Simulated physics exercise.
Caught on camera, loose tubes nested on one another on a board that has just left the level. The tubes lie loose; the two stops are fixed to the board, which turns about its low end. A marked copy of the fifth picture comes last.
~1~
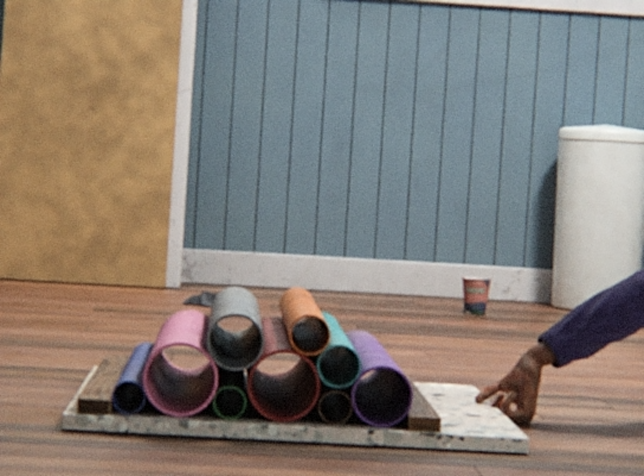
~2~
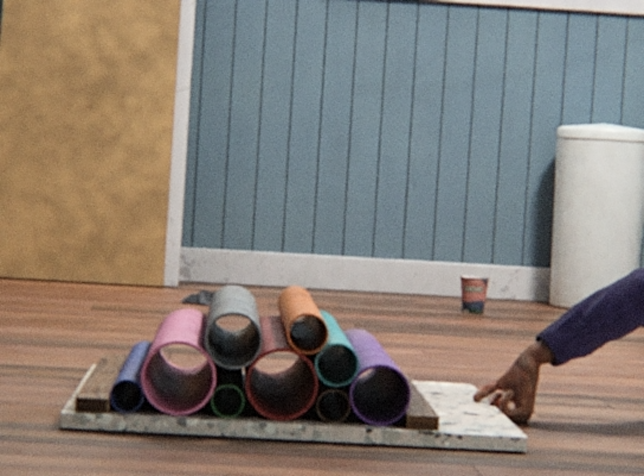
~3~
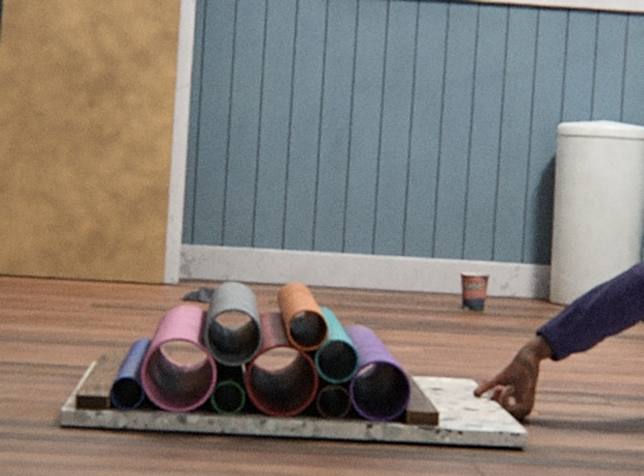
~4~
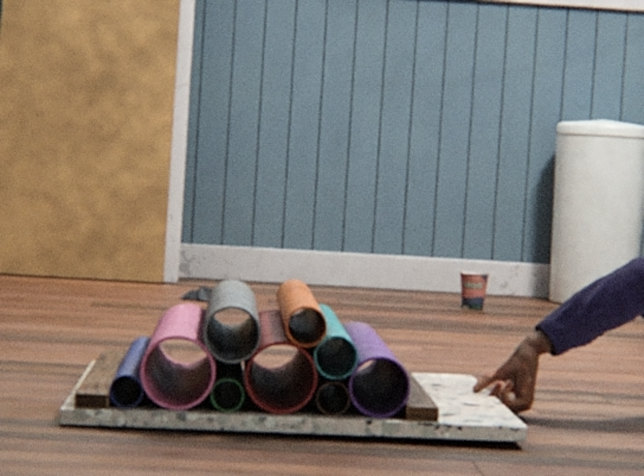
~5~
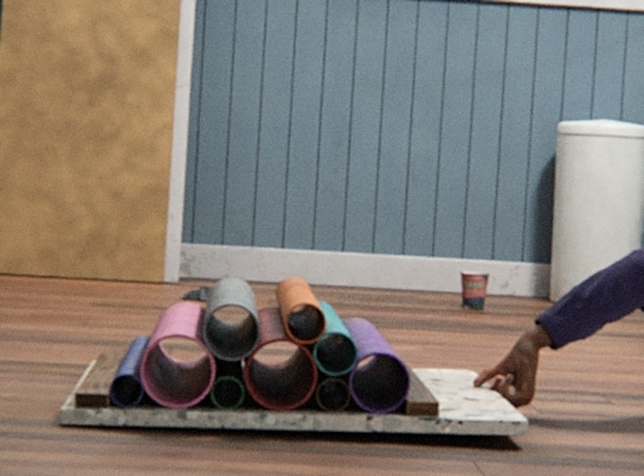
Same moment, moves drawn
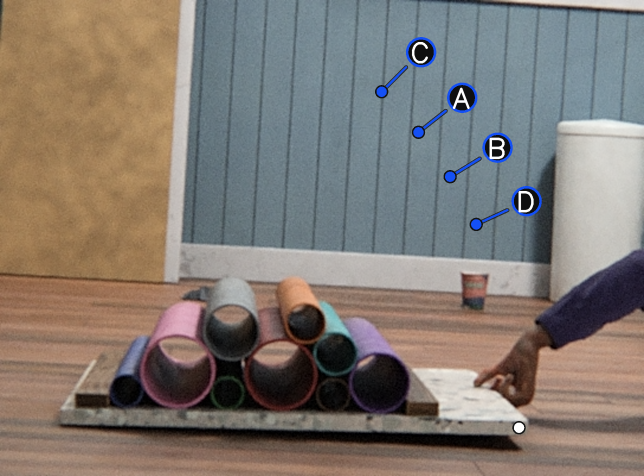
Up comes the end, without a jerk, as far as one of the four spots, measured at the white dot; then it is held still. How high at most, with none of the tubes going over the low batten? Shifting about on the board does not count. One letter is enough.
Lift it to A and no more.
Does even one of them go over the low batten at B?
At B: No.
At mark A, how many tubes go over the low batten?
It comes to none.
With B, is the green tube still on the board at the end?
The green tube: Yes.
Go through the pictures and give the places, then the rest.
Board (291, 398); blue tube (129, 397); pink tube (181, 379), in the first picture.
Pink tube (179, 378); green tube (228, 401), in the second picture.
Board (289, 393); purple tube (380, 390); brown tube (334, 402), in the third picture.
Board (289, 390); blue tube (126, 391); pink tube (177, 373), in the fourth picture.
Board (289, 388); blue tube (126, 390); pink tube (177, 370), in the fifth picture.
On the marked copy, A at (418, 132); B at (450, 177); C at (382, 92); D at (476, 224); the white dot at (519, 428).
Taking A. A third of the way, board at 21°.
Two thirds of the way, board at 41°.
When it is over, board at 42°, none over the low batten.
As for the rest, B none over the low batten; C one over the low batten (grey); D none over the low batten.
